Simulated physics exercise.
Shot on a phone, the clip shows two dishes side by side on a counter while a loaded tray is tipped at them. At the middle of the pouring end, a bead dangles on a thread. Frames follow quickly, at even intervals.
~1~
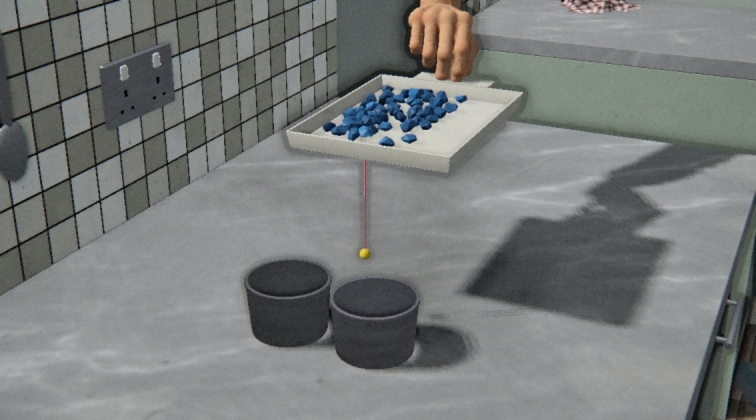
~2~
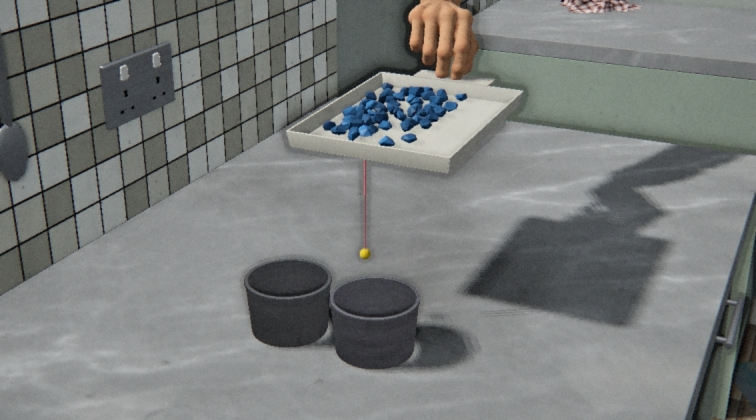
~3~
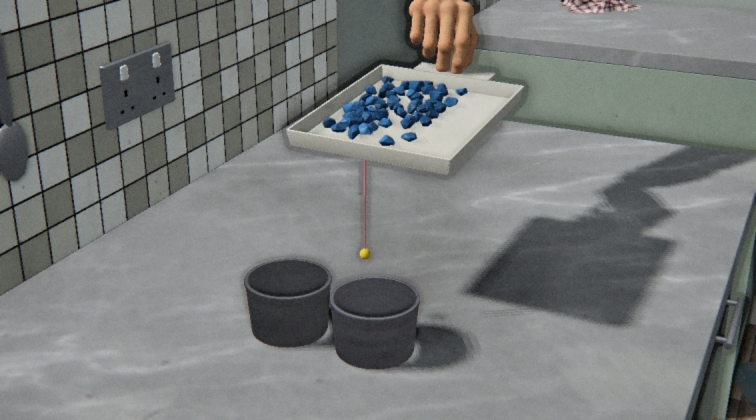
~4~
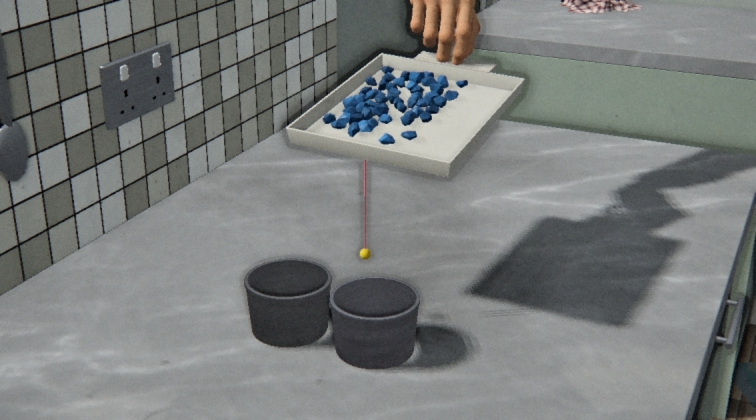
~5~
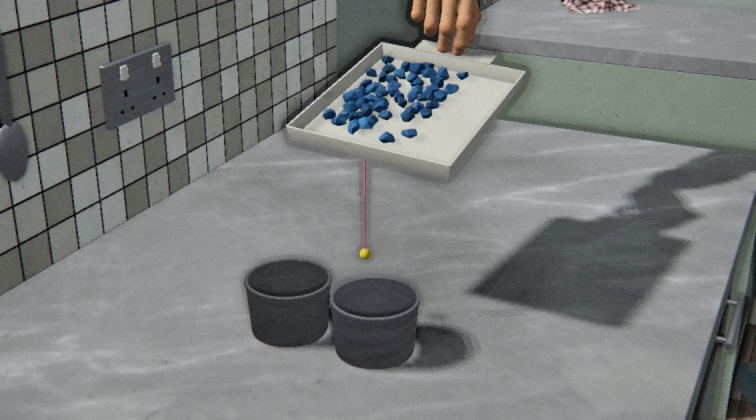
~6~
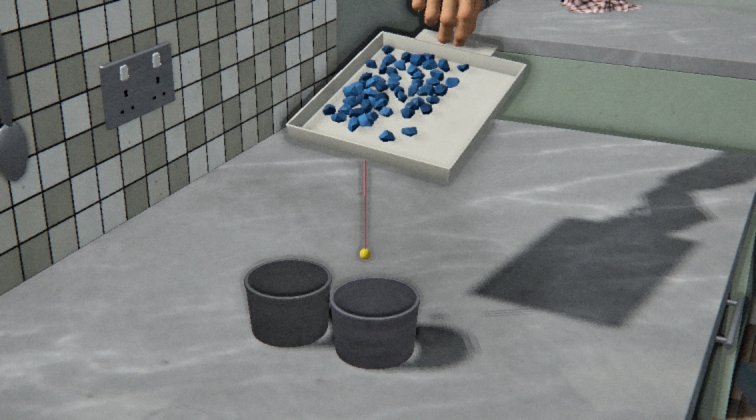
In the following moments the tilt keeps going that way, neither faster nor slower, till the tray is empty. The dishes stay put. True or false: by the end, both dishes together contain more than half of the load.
False.
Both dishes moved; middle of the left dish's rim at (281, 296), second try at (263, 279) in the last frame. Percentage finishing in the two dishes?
Around 0 and around 0 per cent, in that order.
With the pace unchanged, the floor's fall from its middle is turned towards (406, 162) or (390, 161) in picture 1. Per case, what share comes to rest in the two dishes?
40 %, give or take, and then 60 %.
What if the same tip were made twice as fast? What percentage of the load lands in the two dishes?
I'd say 20 percent or thereabouts.
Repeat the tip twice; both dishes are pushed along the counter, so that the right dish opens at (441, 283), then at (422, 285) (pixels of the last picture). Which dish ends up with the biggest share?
For the first placement, the right-side one; for the second placement, the right-side one.
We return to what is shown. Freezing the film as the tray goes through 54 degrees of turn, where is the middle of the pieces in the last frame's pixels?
Somewhere about pixel (418, 141).
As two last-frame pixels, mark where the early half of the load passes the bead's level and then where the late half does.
Around (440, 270), followed by around (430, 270).
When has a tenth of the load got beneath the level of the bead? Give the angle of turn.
75°.
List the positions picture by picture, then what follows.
The first frame shows corners of the pouring end near (291, 131) and (448, 155), level; middle of the load near (392, 109), aquarium stones; left dish near (268, 317); right dish near (356, 338); bead on its thread near (365, 254).
The second frame shows corners of the pouring end near (291, 130) and (448, 156), level; middle of the load near (392, 108).
The third frame shows corners of the pouring end near (291, 129) and (448, 158), tipped barely, lowest at the right corner; middle of the load near (392, 103).
The fourth frame shows corners of the pouring end near (291, 127) and (448, 161), tipped a little, lowest at the right corner; middle of the load near (392, 97).
The fifth frame shows corners of the pouring end near (290, 125) and (448, 164), tipped a little, lowest at the right corner; middle of the load near (392, 90).
The sixth frame shows corners of the pouring end near (290, 124) and (448, 166), tipped a little, lowest at the right corner; middle of the load near (392, 84); left dish near (268, 317); right dish near (356, 338).
Shortly afterwards, tray tipped steeply; all but a few on the tray; only a few in the air.
Next, tray tipped right over; the bulk on the tray; only a few in the right dish; a little outside both; a little in the air.
Some moments later, tray tipped past a quarter turn; a little in the right dish; the bulk outside both.
In the end, tray tipped past a quarter turn; a little in the right dish; none at all in the left dish; the bulk outside both.
